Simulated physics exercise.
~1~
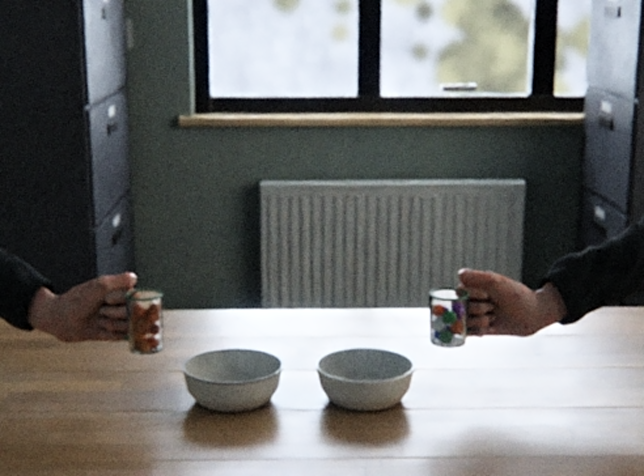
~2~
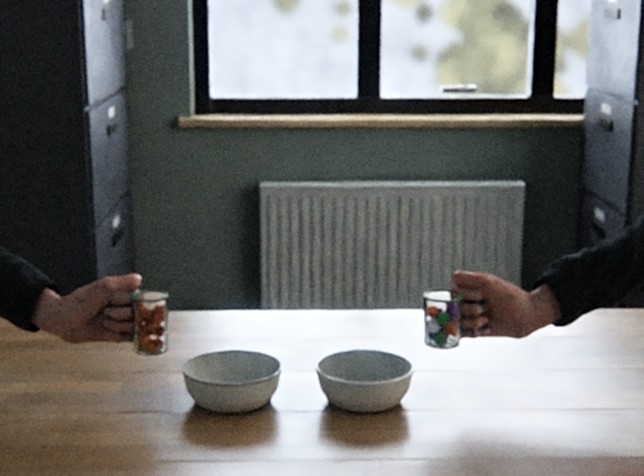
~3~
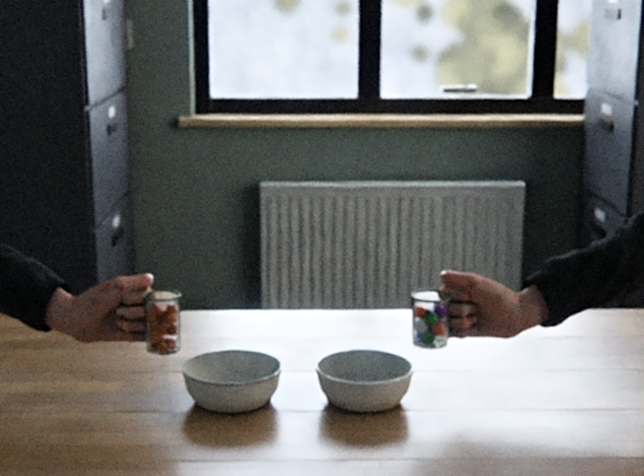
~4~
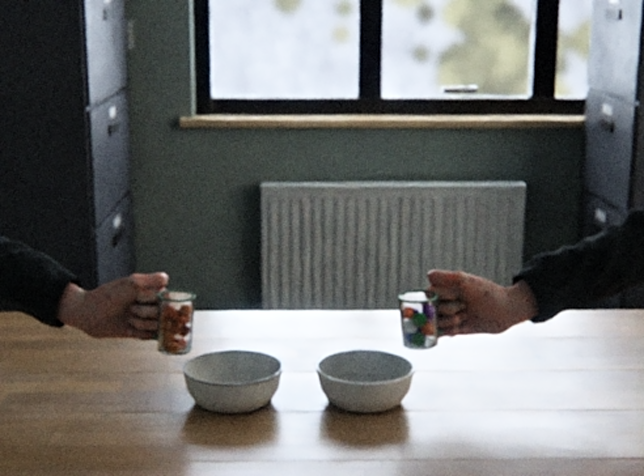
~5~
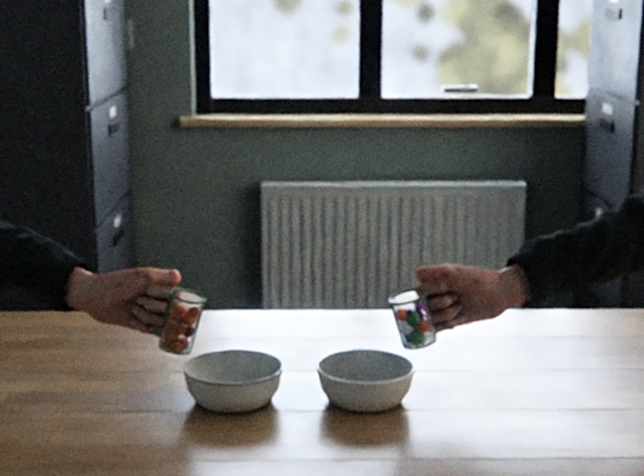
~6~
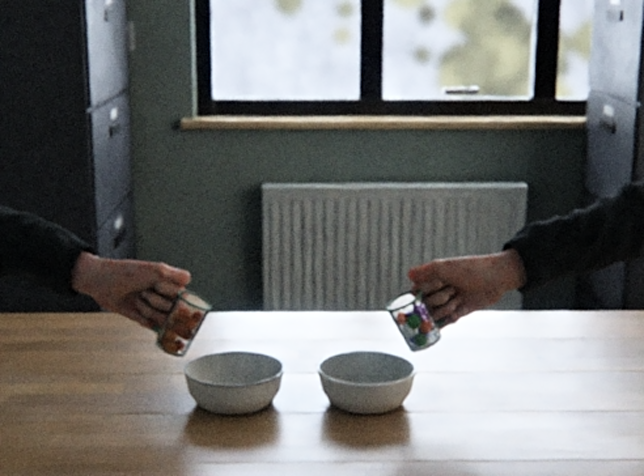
The clip shows two hands holding clear cups, one with orange-brown pieces and one with multicoloured pieces, above a wooden table with two empty bowls. The hands move inward toward each other, then tilt the cups toward the bowls.
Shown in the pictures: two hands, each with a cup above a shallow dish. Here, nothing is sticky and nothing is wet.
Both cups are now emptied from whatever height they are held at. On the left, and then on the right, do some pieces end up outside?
As I see it, left retains it entirely; right retains it entirely.
Then, 0.25 s after the last picture, left, all still in the cup; right, all still in the cup.
Then, 0.56 s after the last picture, left, all still in the cup; right, all still in the cup.
Then, 0.89 s after the last picture, left, most still in the cup, a small part in the dish, a small part in the air; right, about half still in the cup, about a third in the dish, about a quarter in the air.
By the end, left, all in the dish, none outside the dish; right, all in the dish, none outside the dish.
